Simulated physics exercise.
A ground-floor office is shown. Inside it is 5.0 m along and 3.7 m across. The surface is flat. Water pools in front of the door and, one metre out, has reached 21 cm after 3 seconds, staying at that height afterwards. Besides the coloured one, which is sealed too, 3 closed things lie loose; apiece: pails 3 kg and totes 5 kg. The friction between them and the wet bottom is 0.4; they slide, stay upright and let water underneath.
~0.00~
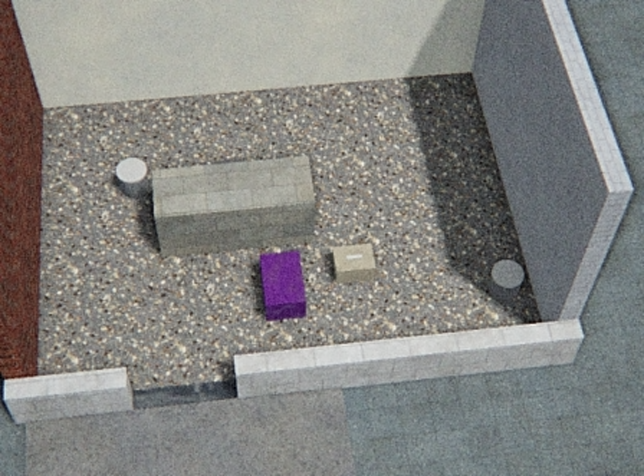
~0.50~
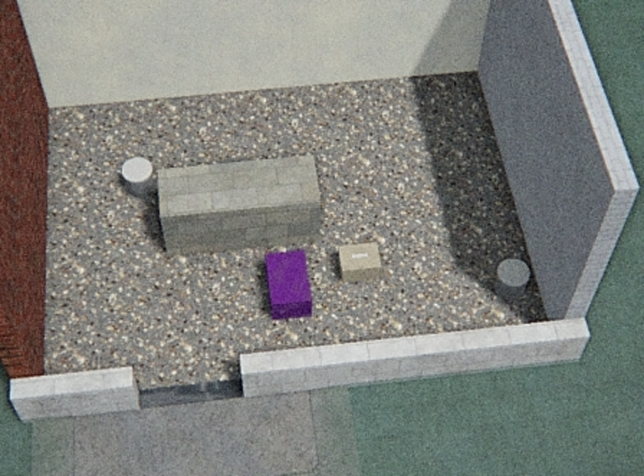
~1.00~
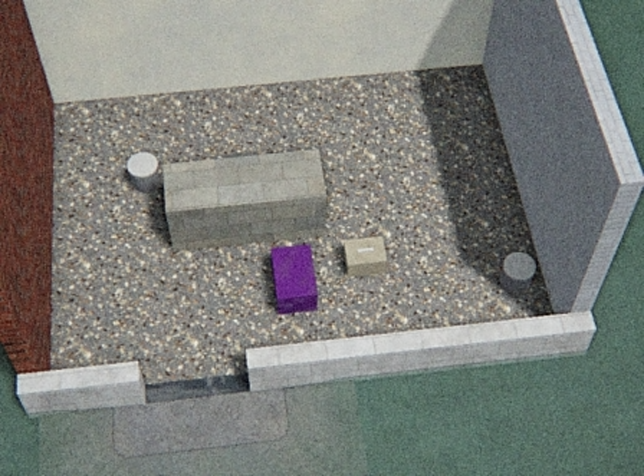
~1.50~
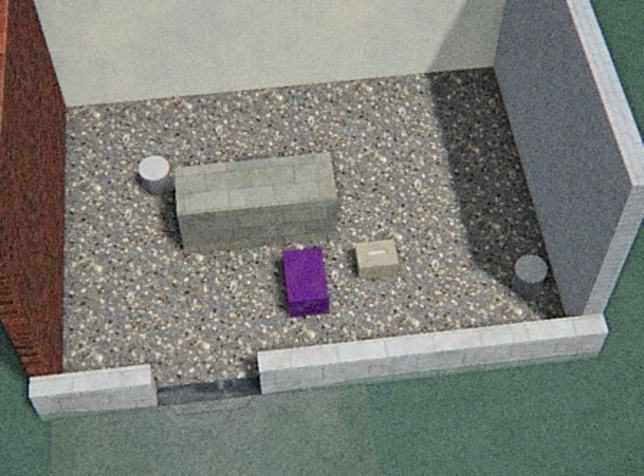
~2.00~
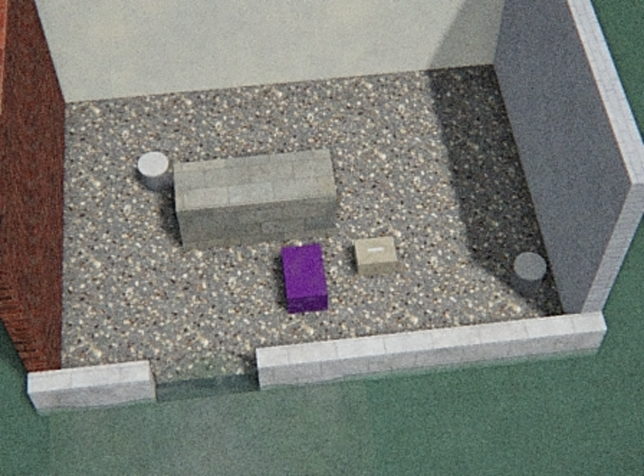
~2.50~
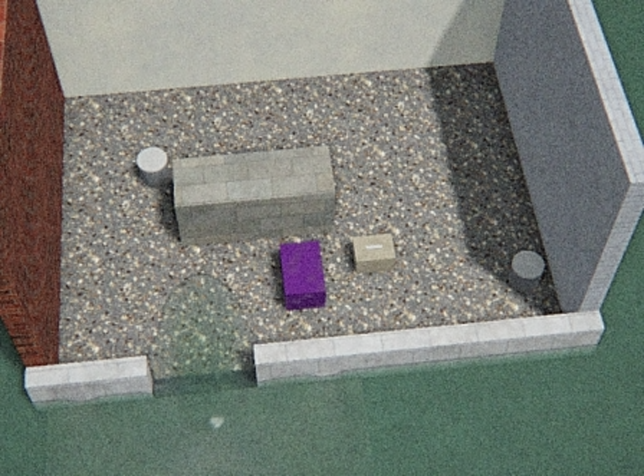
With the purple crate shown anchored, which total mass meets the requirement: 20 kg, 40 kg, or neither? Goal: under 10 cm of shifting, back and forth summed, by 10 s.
To my eye, only the doubled ballast is adequate.
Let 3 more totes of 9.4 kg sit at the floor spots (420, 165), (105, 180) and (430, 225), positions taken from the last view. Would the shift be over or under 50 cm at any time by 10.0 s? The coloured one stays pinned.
Taking them in turn, the first is inside the line, the second beyond the line and the third inside the line.
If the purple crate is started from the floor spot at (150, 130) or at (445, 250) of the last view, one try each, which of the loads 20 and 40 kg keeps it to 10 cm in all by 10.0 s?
In order, heavier load succeeds alone and both loads succeed.
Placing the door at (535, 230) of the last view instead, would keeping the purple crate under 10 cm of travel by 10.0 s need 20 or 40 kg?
The answer is that only the greater mass suffices.
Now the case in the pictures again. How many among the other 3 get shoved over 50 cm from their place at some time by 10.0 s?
That comes to 2.
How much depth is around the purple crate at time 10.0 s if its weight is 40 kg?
About 8 cm.
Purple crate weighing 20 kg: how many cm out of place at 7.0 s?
Around 40 centimetres out of place.
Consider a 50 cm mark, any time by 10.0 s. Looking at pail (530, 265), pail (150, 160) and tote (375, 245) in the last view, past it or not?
Not exceeded, Exceeded, Exceeded, in that order.
After 3.5 s the purple crate would be 0 cm from its start with 20 kg and 0 cm from its start with 40 kg; 2 cm of water round it then.
After 4.5 s the purple crate would be 2 cm from its start with 20 kg and 0 cm from its start with 40 kg; 6 cm of water round it then.
After 7.0 s the purple crate would be 42 cm from its start with 20 kg and 0 cm from its start with 40 kg; 7 cm of water round it then.
After 10.0 s the purple crate would be 50 cm from its start with 20 kg and 0 cm from its start with 40 kg; 8 cm of water round it then.
